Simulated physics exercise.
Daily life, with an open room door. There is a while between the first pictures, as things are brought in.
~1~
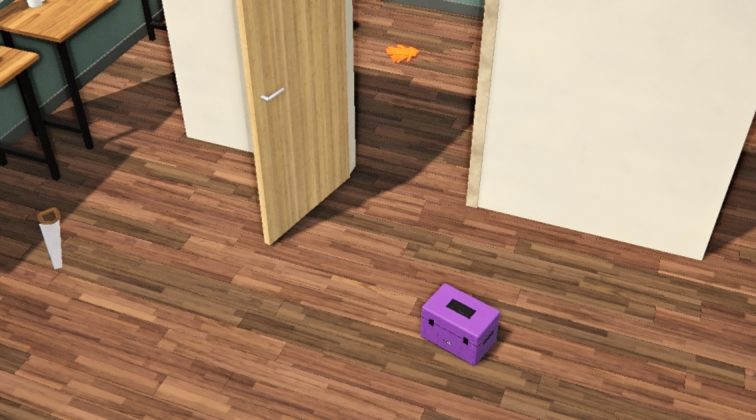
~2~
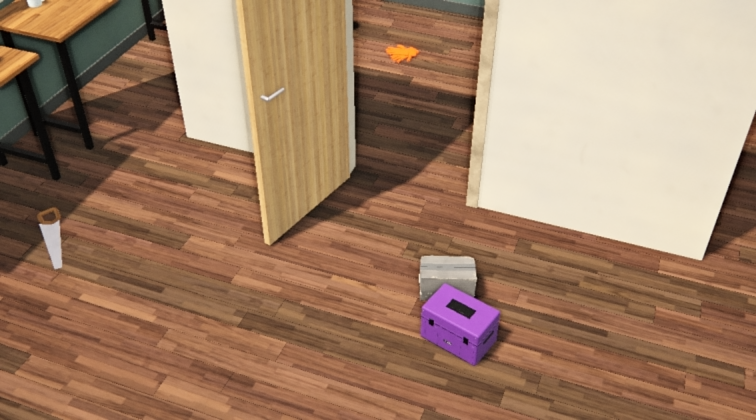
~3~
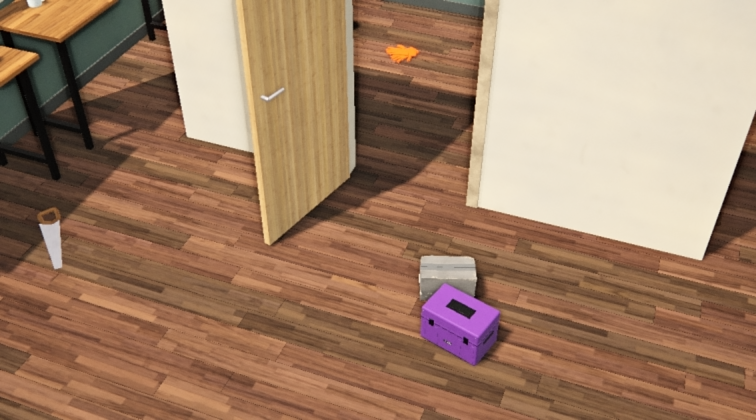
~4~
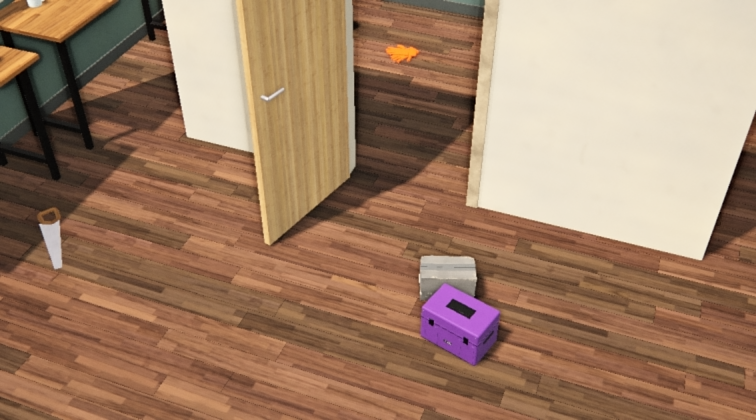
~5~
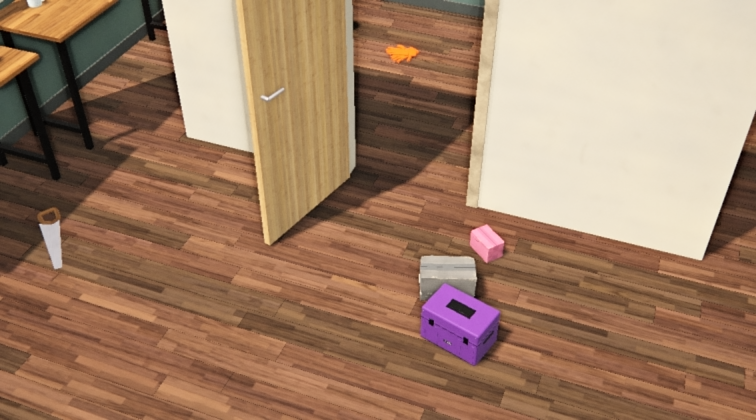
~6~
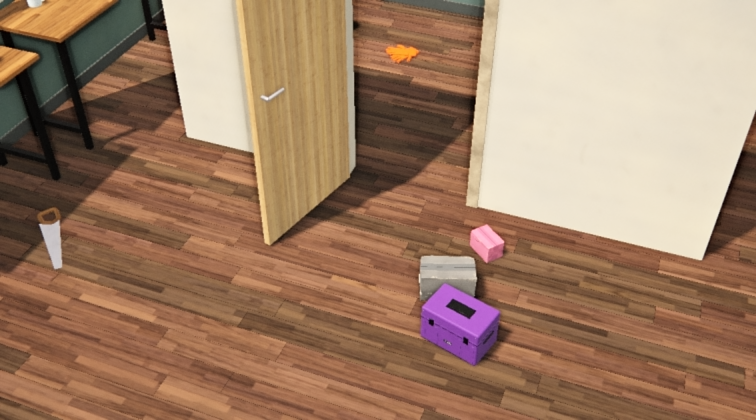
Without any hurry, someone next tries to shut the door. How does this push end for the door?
It swings fully shut.
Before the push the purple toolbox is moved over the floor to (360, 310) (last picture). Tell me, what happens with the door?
After that it finishes its swing.
Then, 0.70 s later than the last frame, open by 79°.
Then, 1.20 s later than the last frame, open by 45°.
Then, 1.60 s later than the last frame, open by 18°.
When it is over, open by 0°; all 3 as before. End places, in pixels of the last picture, pink box near (487, 244).
